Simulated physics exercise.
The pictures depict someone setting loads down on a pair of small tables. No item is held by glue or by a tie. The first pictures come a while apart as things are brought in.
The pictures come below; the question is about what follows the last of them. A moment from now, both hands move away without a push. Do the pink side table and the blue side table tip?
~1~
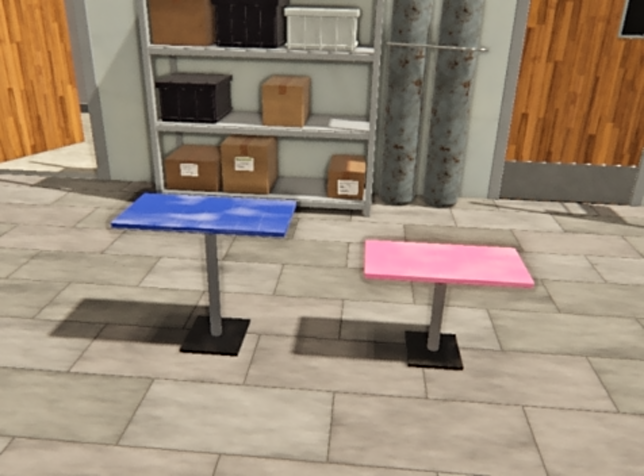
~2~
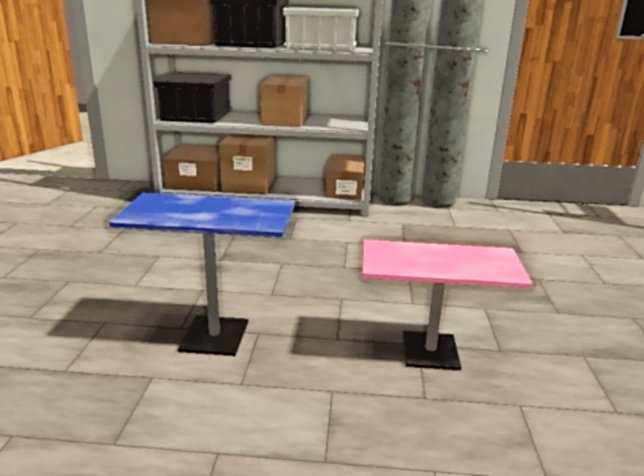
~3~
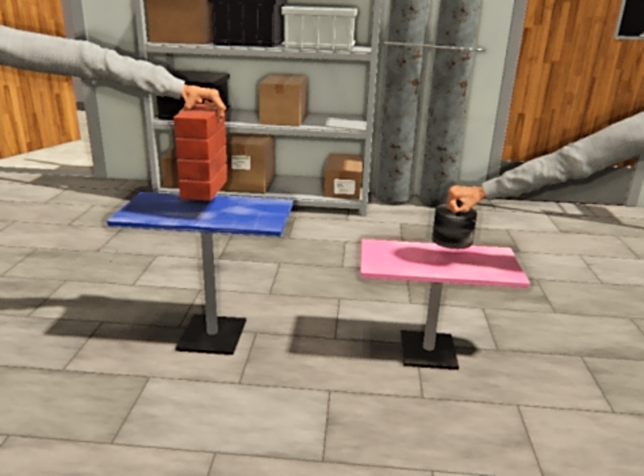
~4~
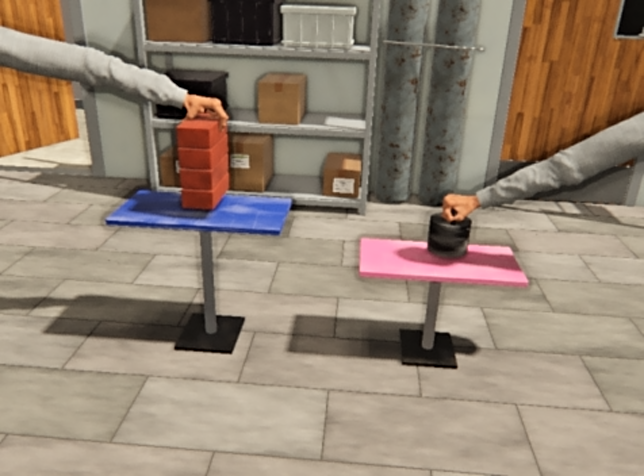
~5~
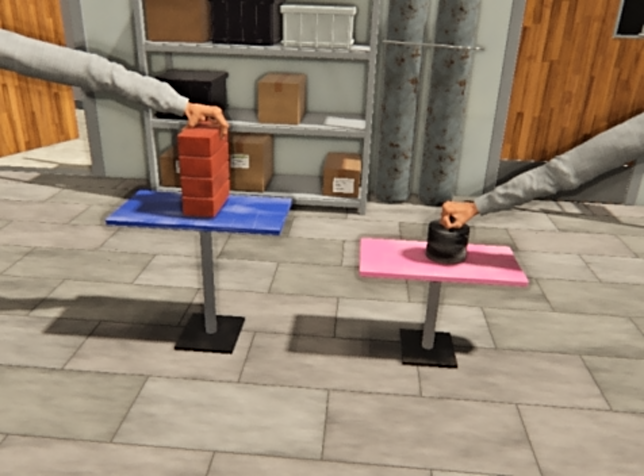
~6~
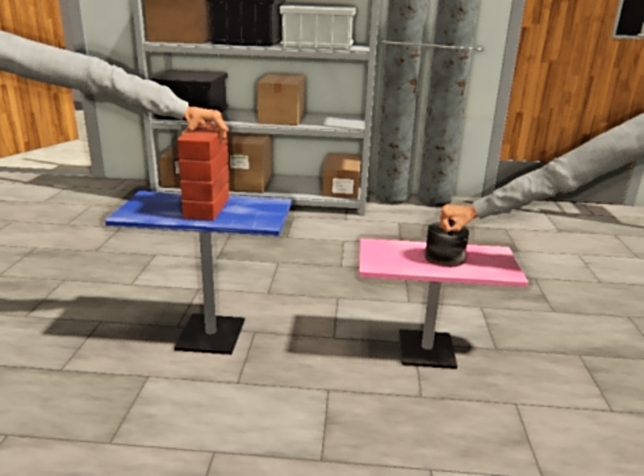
The pink side table will prove stable here. The blue side table will prove stable here.
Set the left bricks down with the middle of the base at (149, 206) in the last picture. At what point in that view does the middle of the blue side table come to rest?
It comes to rest around (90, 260).
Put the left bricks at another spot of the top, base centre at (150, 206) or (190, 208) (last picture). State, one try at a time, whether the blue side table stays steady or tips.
Each try in order: It falls, then it stays upright.
Then, 0.20 s on from there, pink side table at rest near (438, 261); blue side table at rest near (204, 212).
In the end, the pink side table stays flat on its feet, near (438, 261); the blue side table stays flat on its feet, near (204, 212).
